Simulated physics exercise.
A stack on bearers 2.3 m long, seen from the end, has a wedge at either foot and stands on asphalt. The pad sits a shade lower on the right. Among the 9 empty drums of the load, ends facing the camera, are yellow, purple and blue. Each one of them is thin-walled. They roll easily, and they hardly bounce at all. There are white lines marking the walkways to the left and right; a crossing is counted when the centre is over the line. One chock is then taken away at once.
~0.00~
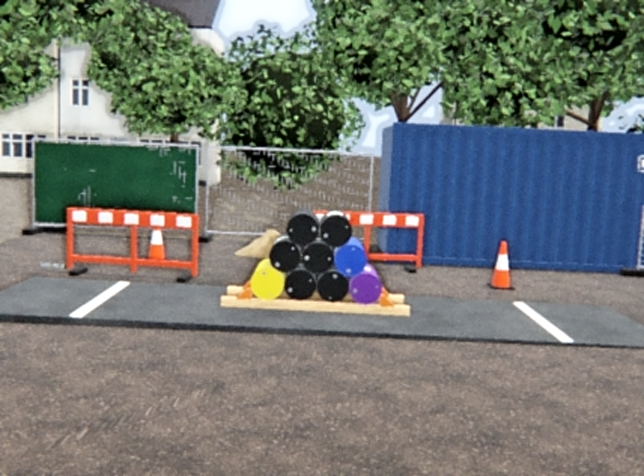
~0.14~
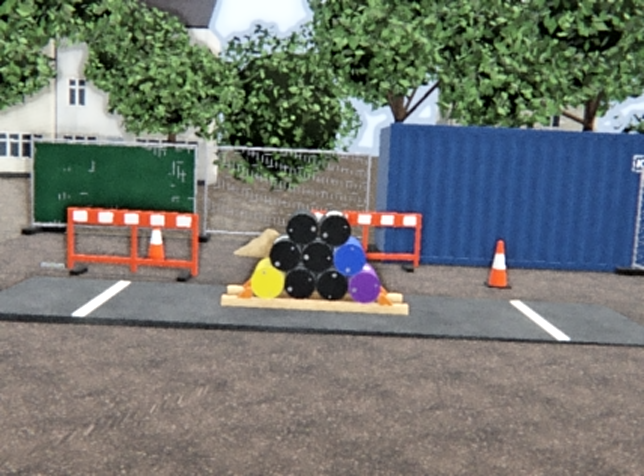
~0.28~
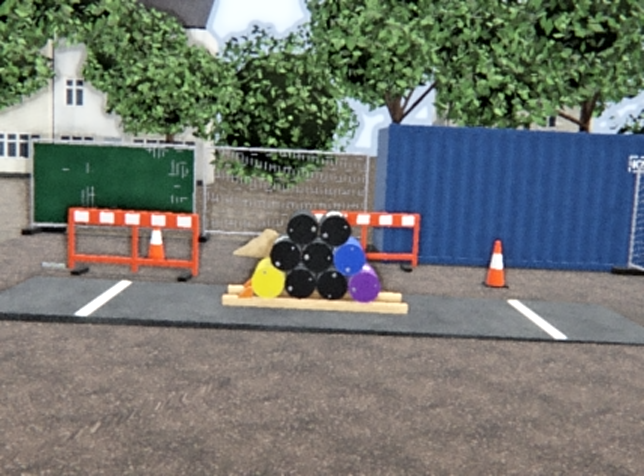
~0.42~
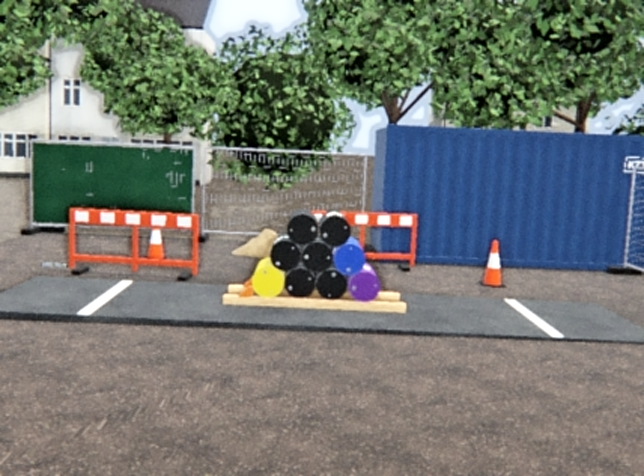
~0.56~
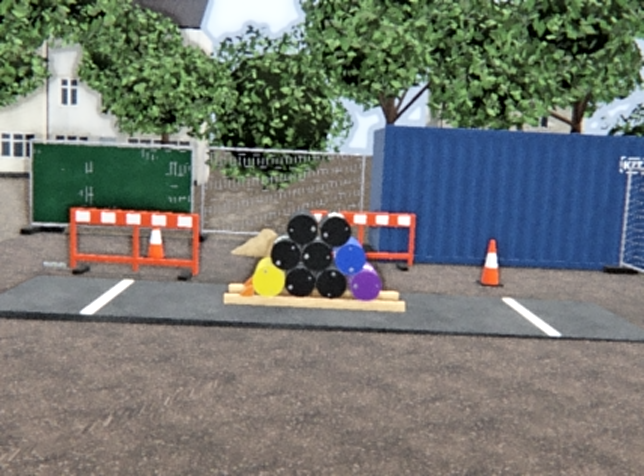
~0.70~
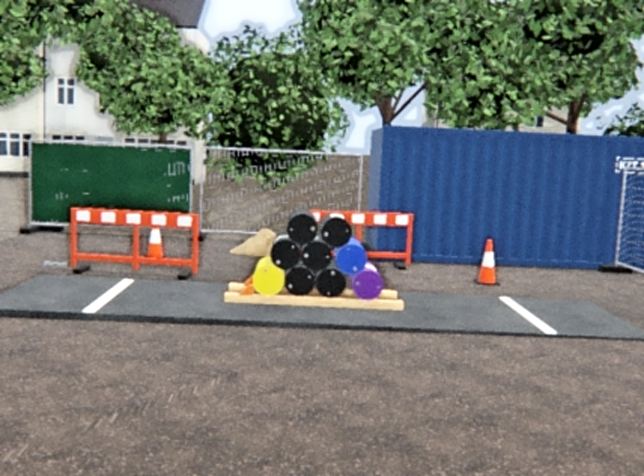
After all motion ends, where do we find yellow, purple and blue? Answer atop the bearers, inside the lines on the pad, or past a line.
Yellow: Atop the bearers; purple: Past a line; blue: Past a line.
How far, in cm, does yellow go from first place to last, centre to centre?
Yellow: 0.
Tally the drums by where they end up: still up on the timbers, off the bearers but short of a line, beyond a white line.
Tally: 4; 0; 5.
After 1.9 s, yellow is on the bearers, 55 cm from the bearers' left end; purple is off the bearers, 130 cm short of the right line, rolling right; blue is on the bearers, 55 cm from the bearers' right end; 0 over a line so far.
After 3.6 s, purple is past the right line; blue is off the bearers, 140 cm short of the right line, rolling right; no change for yellow; 1 over a line so far.
After 5.5 s, purple is past the right line; blue is past the right line; no change for yellow; 3 over a line so far.
At the end (10.9 s), yellow is on the bearers, 55 cm from the bearers' left end; purple is past the right line; blue is past the right line; 5 over a line so far.
